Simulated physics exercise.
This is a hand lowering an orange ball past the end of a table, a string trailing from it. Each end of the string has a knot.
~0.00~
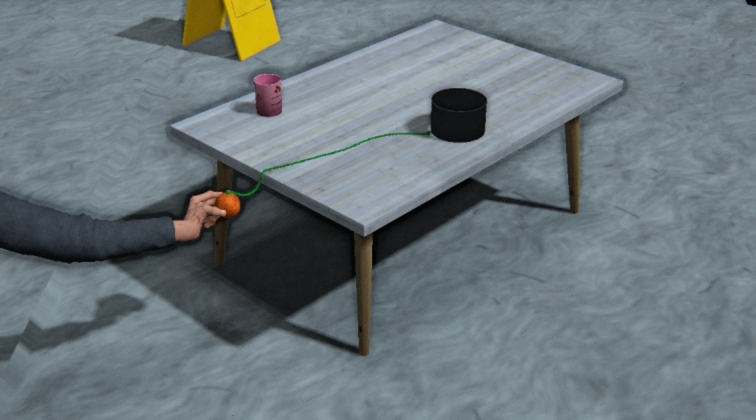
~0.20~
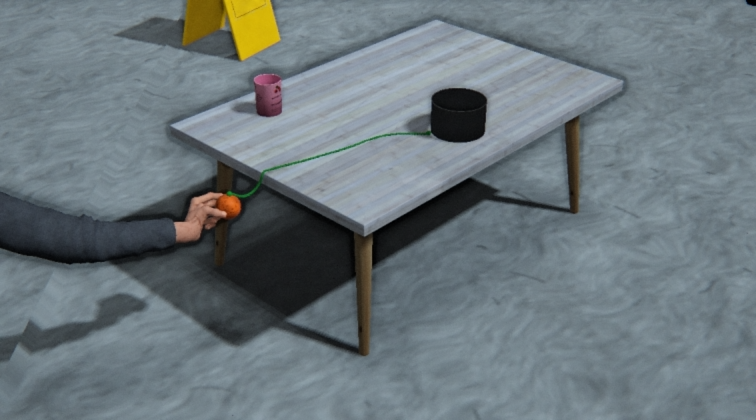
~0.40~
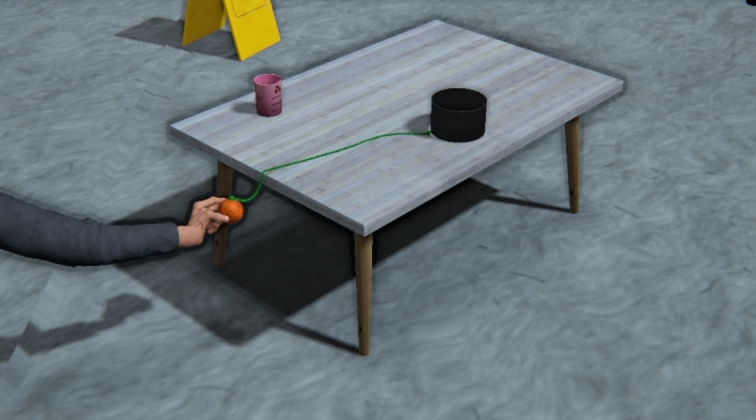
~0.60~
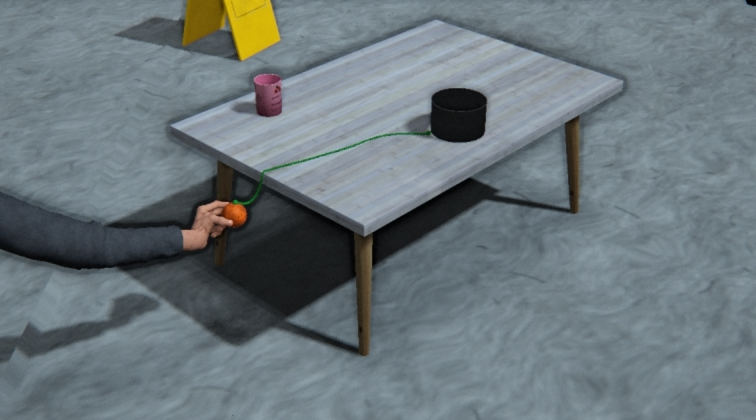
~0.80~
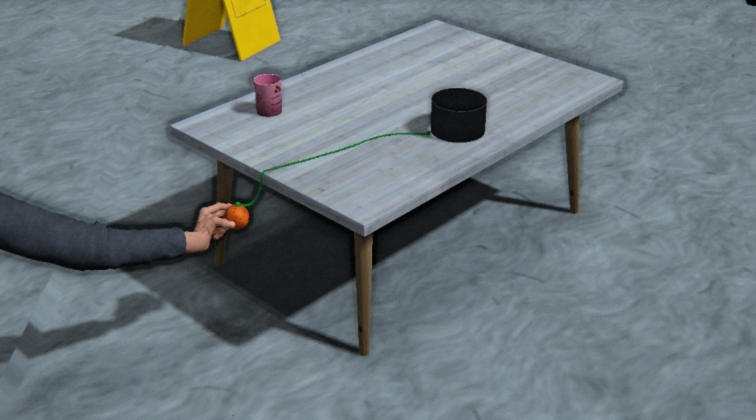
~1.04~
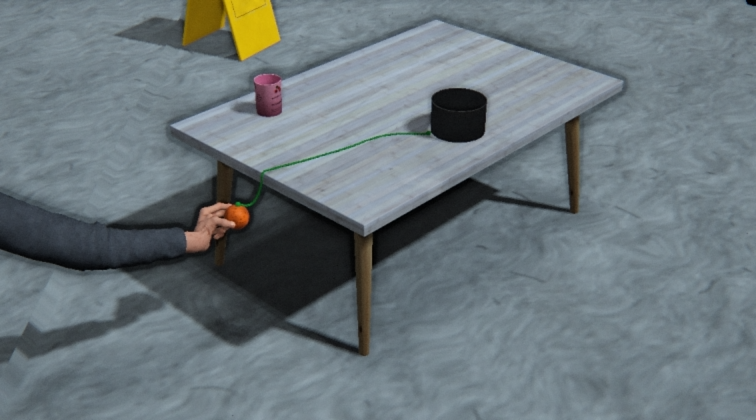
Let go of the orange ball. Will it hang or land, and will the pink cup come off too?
The orange ball stays suspended; the pink cup stays put.
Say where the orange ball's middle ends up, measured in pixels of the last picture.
When everything settles, look roughly at (253, 257).
Around 1.74 s, ball above the floor near (280, 252); pot as before; cup as before.
Around 2.66 s, ball above the floor near (270, 258); pot as before; cup as before.
Finally, ball above the floor near (253, 257); pot as before; cup as before. The orange ball ends up dangling and the pink cup keeps its place.
